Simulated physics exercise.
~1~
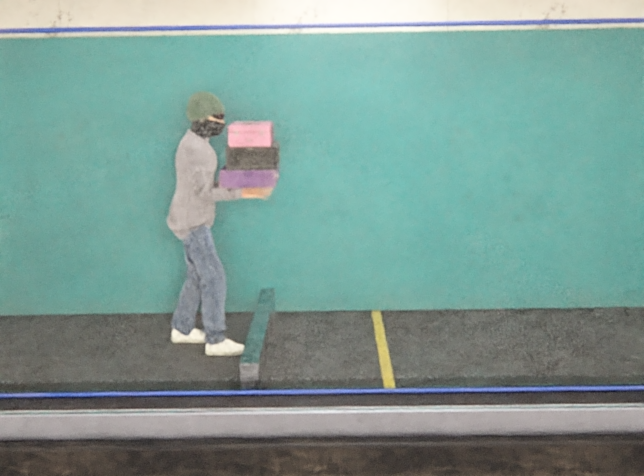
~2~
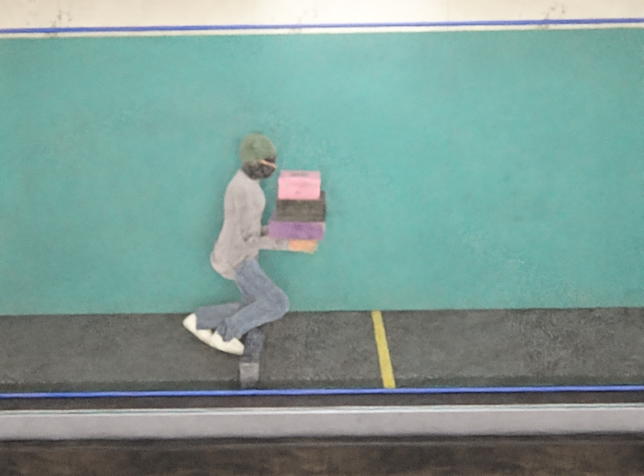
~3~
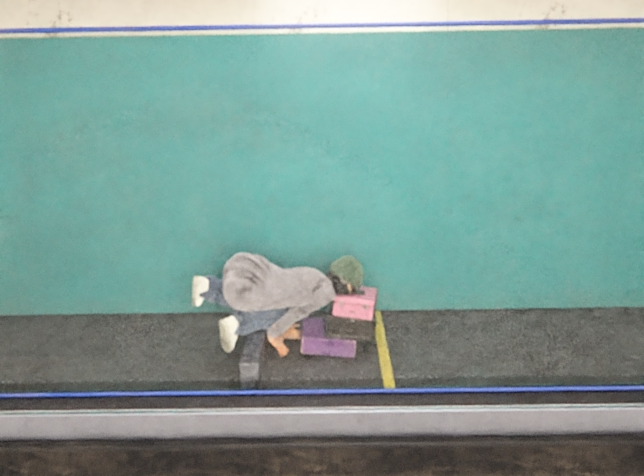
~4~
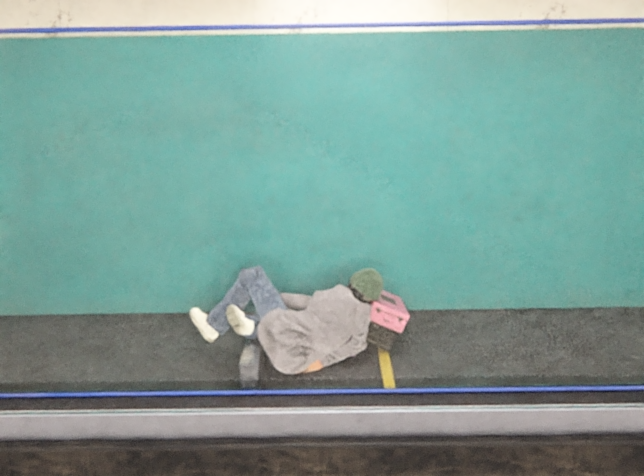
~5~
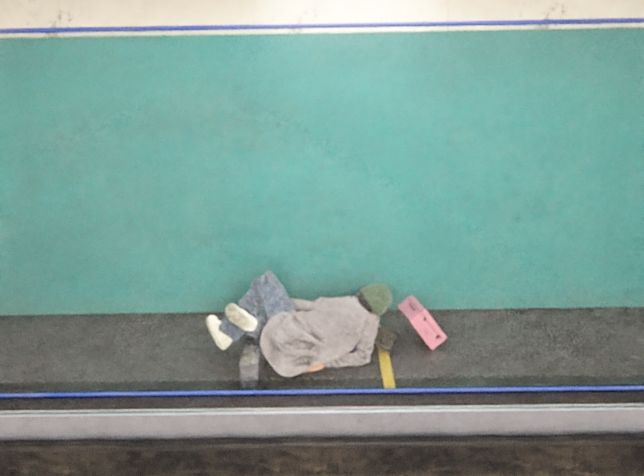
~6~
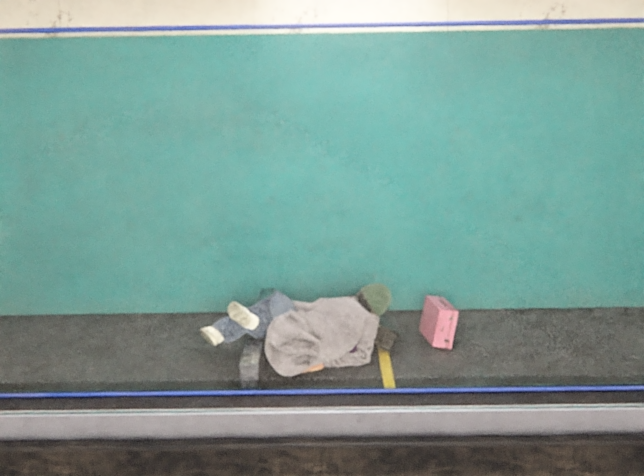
A person in a green cap, gray top and jeans stands left of center, carrying a stack of pink, black and purple boxes in both arms. Seen from the side by a still camera, a teal wall rises behind a dark floor, with a low rail at the feet and a yellow line farther right. The person pitches forward over the rail, knees folding, and drops with the load. The body sprawls and settles as the pink box tumbles across the line. It ends upright beyond it, while the head and black box rest just short.
